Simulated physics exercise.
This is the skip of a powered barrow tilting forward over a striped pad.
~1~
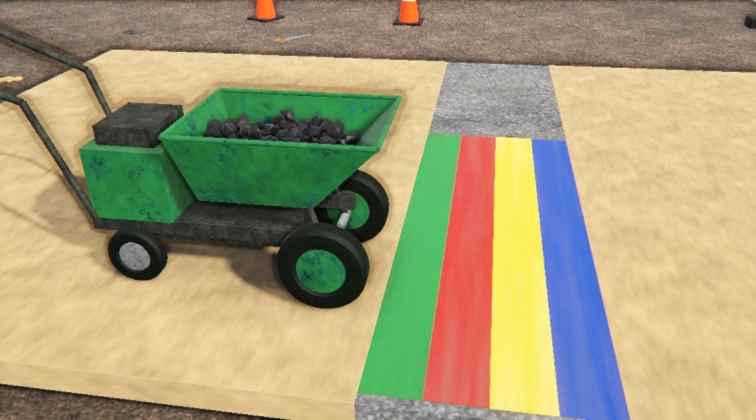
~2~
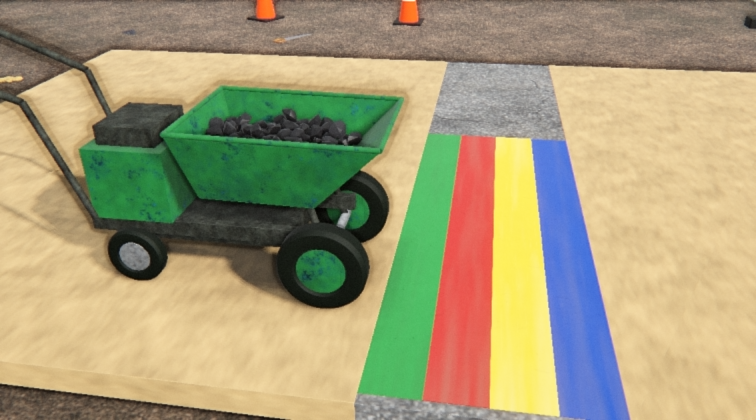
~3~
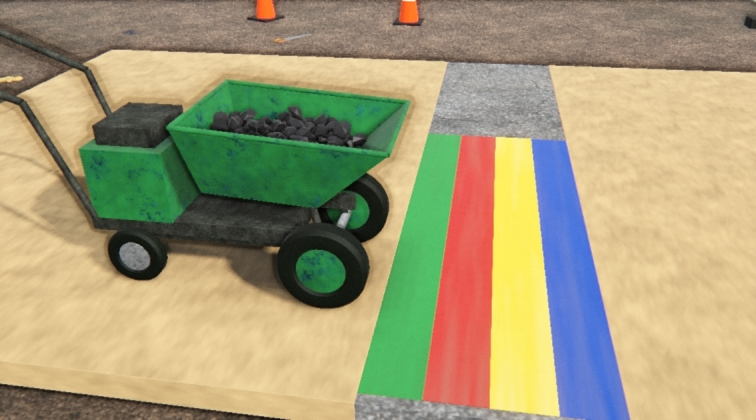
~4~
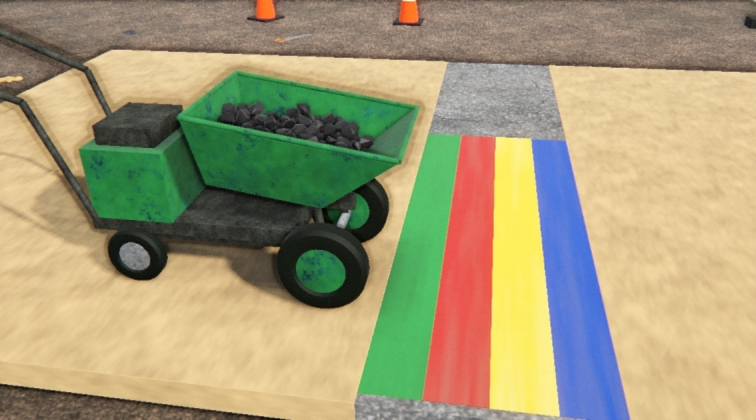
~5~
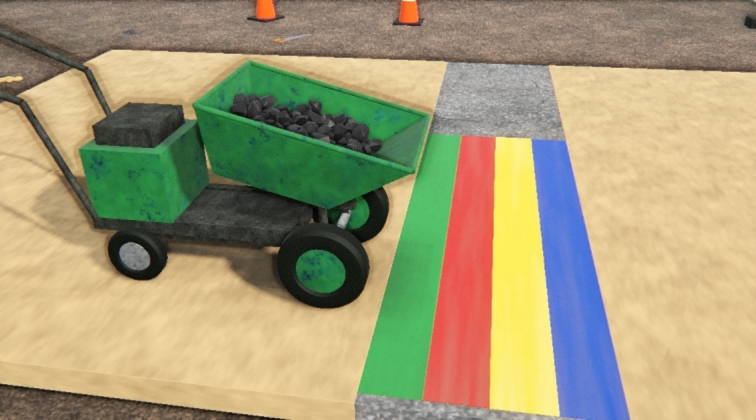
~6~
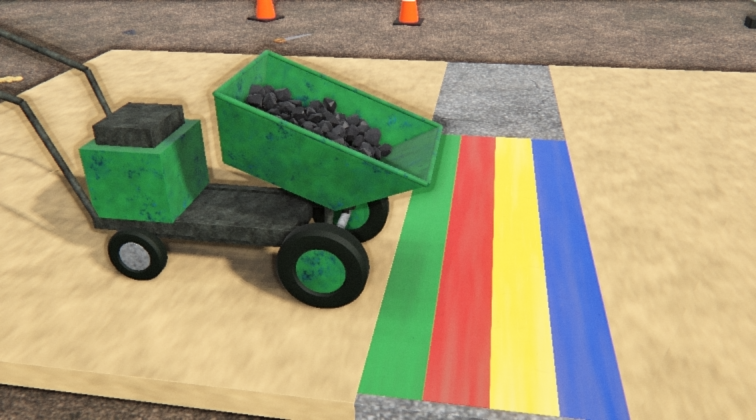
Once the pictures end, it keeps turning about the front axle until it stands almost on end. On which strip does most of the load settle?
Most lies over the yellow band.
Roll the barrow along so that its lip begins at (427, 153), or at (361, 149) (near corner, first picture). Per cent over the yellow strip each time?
In turn 30 and 30 in a hundred.
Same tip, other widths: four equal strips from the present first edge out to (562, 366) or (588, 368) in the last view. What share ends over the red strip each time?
Near 0 % and 10 %.
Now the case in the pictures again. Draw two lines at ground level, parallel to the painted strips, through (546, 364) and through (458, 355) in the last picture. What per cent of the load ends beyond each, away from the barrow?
About 20 and 60 per cent.
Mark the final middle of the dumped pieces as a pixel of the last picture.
Close to (514, 280).
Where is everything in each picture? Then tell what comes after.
The first picture shows lip of the skip at (377, 150), level; top of the load at (269, 140), lumps of coal; green strip at (401, 343); red strip at (460, 350); yellow strip at (522, 356); blue strip at (586, 363).
The second picture shows lip of the skip at (380, 151), tipped barely; top of the load at (270, 139).
The third picture shows lip of the skip at (387, 155), tipped barely; top of the load at (266, 136).
The fourth picture shows lip of the skip at (399, 162), tipped a little; top of the load at (273, 131).
The fifth picture shows lip of the skip at (412, 172), tipped clearly; top of the load at (269, 126).
The sixth picture shows lip of the skip at (427, 185), tipped clearly; top of the load at (275, 112); green strip at (401, 343); red strip at (460, 350); yellow strip at (522, 356); blue strip at (586, 363).
Soon after the last picture, skip tipped steeply; all in the skip.
A little later, skip tipped right over; about two thirds in the skip; a small part over the red strip; about a quarter over the yellow strip; a stray few over the blue strip.
Later still, skip tipped right over; about a third in the skip; a small part over the red strip; about a third over the yellow strip; a small part over the blue strip; a stray few off the paint.
At rest, skip tipped right over; about a third in the skip; none over the green strip; a small part over the red strip; about a third over the yellow strip; a small part over the blue strip; a stray few off the paint.
